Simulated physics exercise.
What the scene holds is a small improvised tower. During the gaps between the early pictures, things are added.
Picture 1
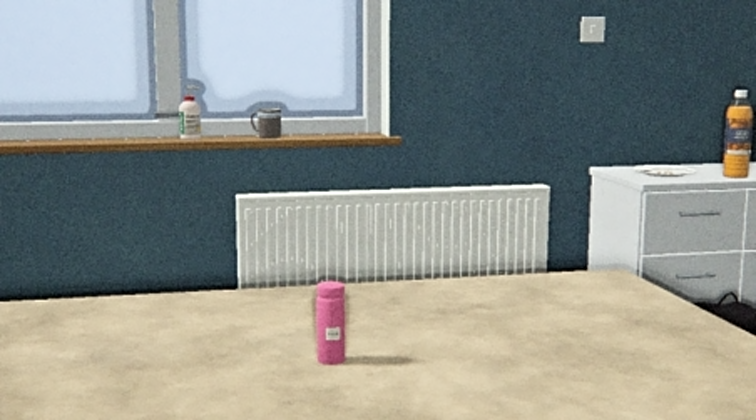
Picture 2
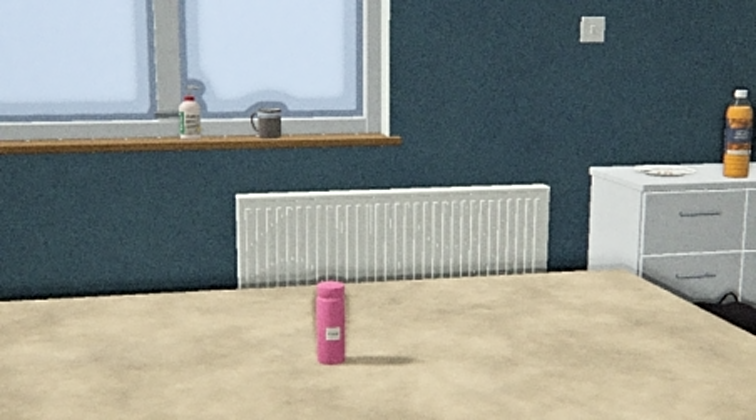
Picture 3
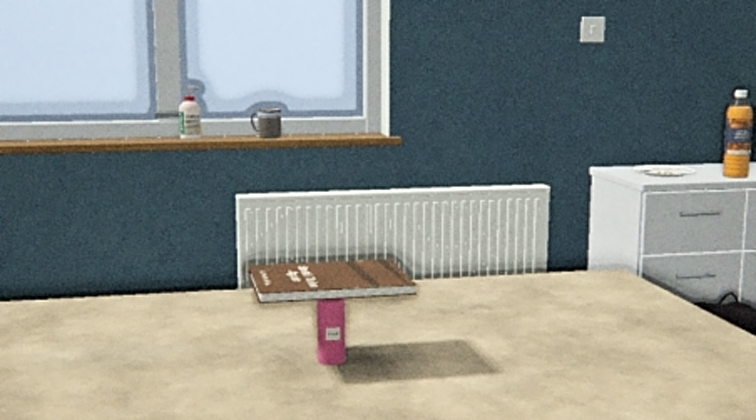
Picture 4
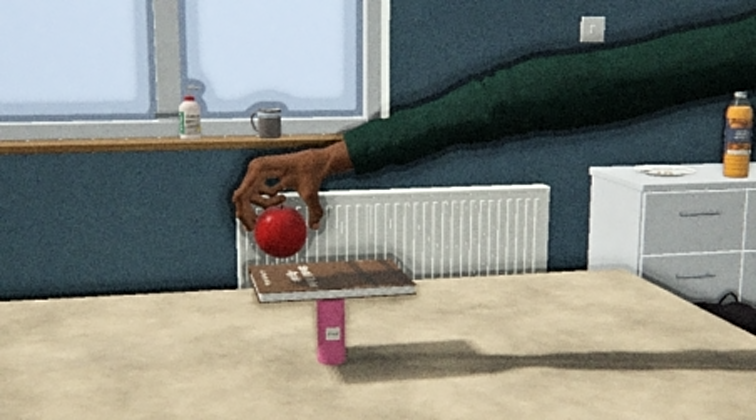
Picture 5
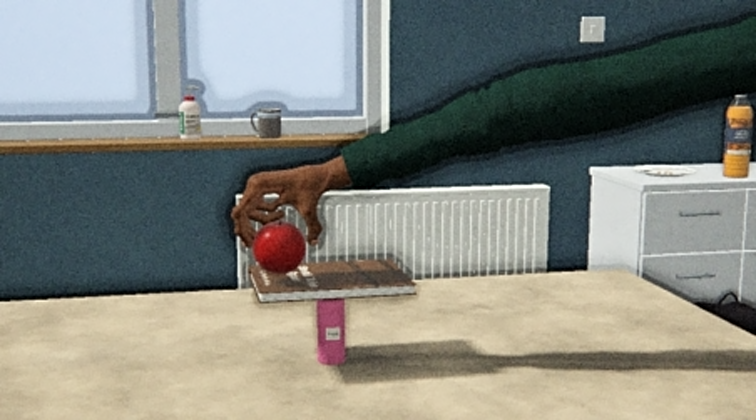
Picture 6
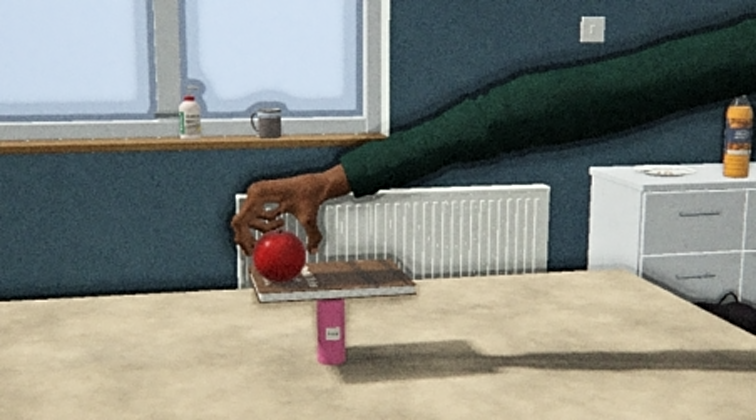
A hand lowers a red apple onto the left side of a book atop a pink shaker.
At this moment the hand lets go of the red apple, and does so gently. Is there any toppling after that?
Yes, there is toppling.
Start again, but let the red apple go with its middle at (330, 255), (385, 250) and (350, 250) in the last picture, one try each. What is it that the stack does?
Try one: Stable; try two: Collapse; try three: Stable.
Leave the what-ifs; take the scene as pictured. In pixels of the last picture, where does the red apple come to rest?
Close to pixel (263, 351).
Then, 0.40 s after the last picture, red apple now fallen; brown book on its side.
Then, 0.70 s after the last picture, brown book on its side.
Then, 0.90 s after the last picture, brown book now fallen; pink shaker tipped 6° from how it was.
At rest, fallen, pink shaker, brown book and red apple. Seen from the same camera at the end, red apple near (263, 351). The stack loses its balance.
